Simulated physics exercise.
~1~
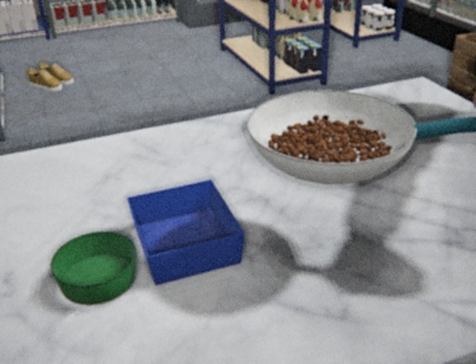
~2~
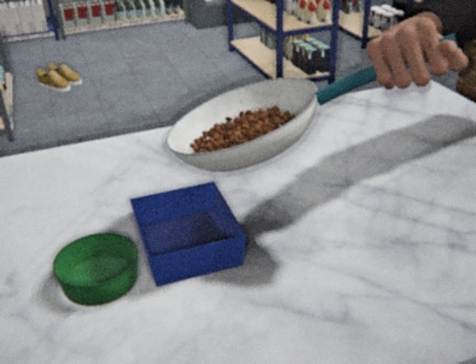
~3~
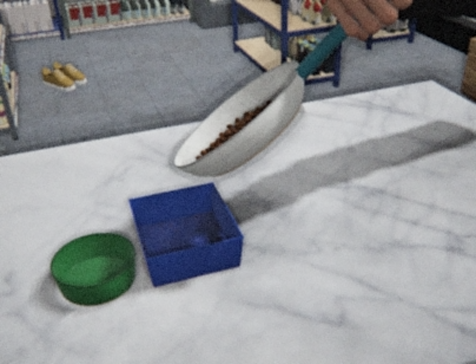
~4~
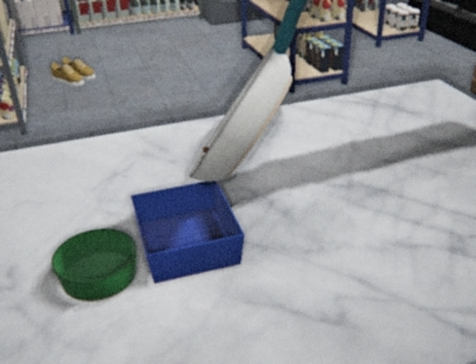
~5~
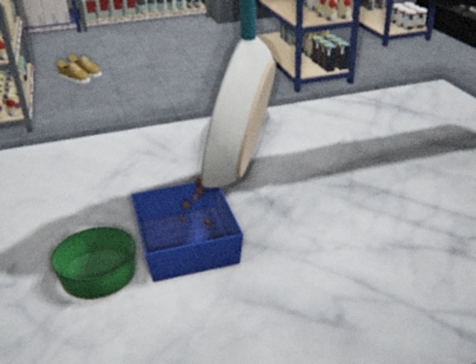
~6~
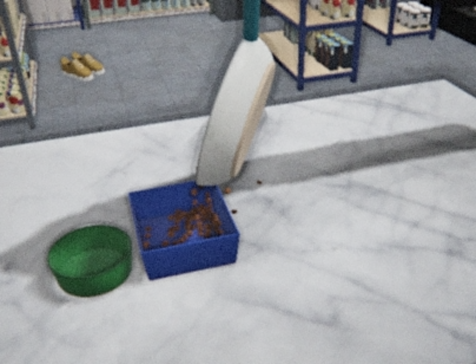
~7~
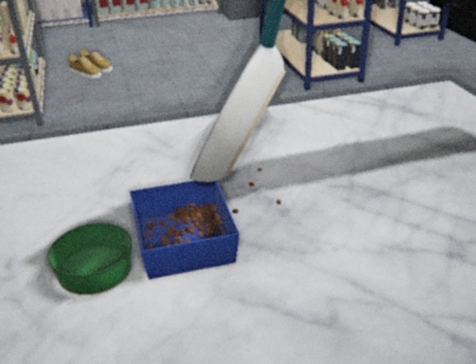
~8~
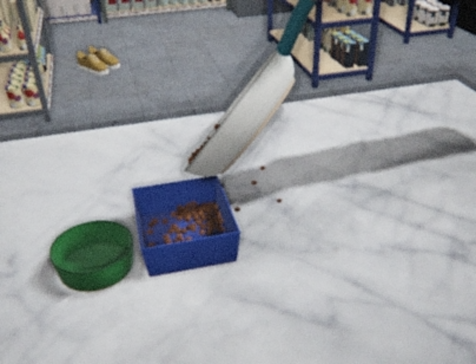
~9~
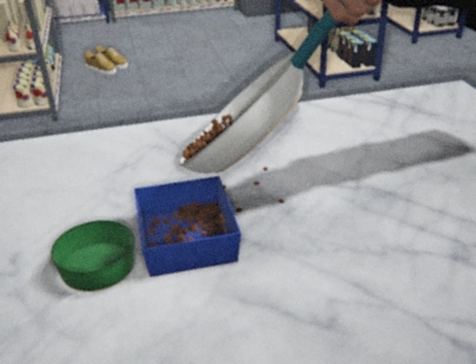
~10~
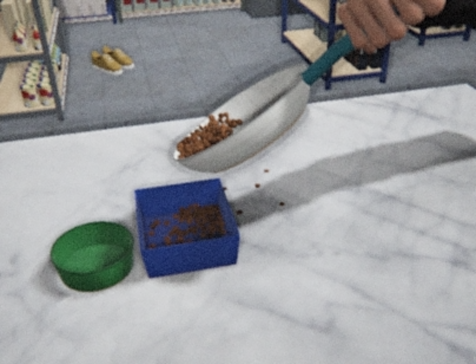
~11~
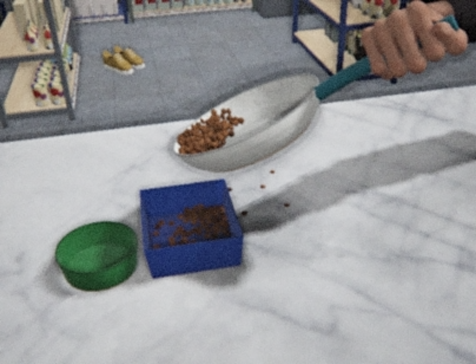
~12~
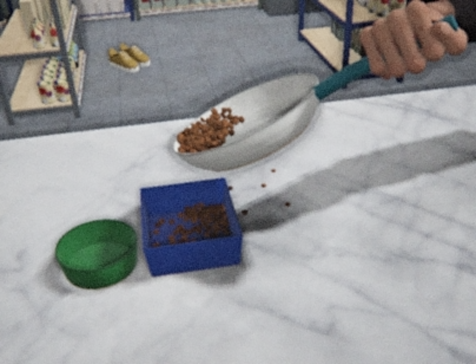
The footage shows a hand tipping a pan of brown kibble steeply over a blue tin beside a green dish on a marble surface. Some pieces fall into the tin and a few scatter beside it, then the pan tilts back, still holding much of the kibble.
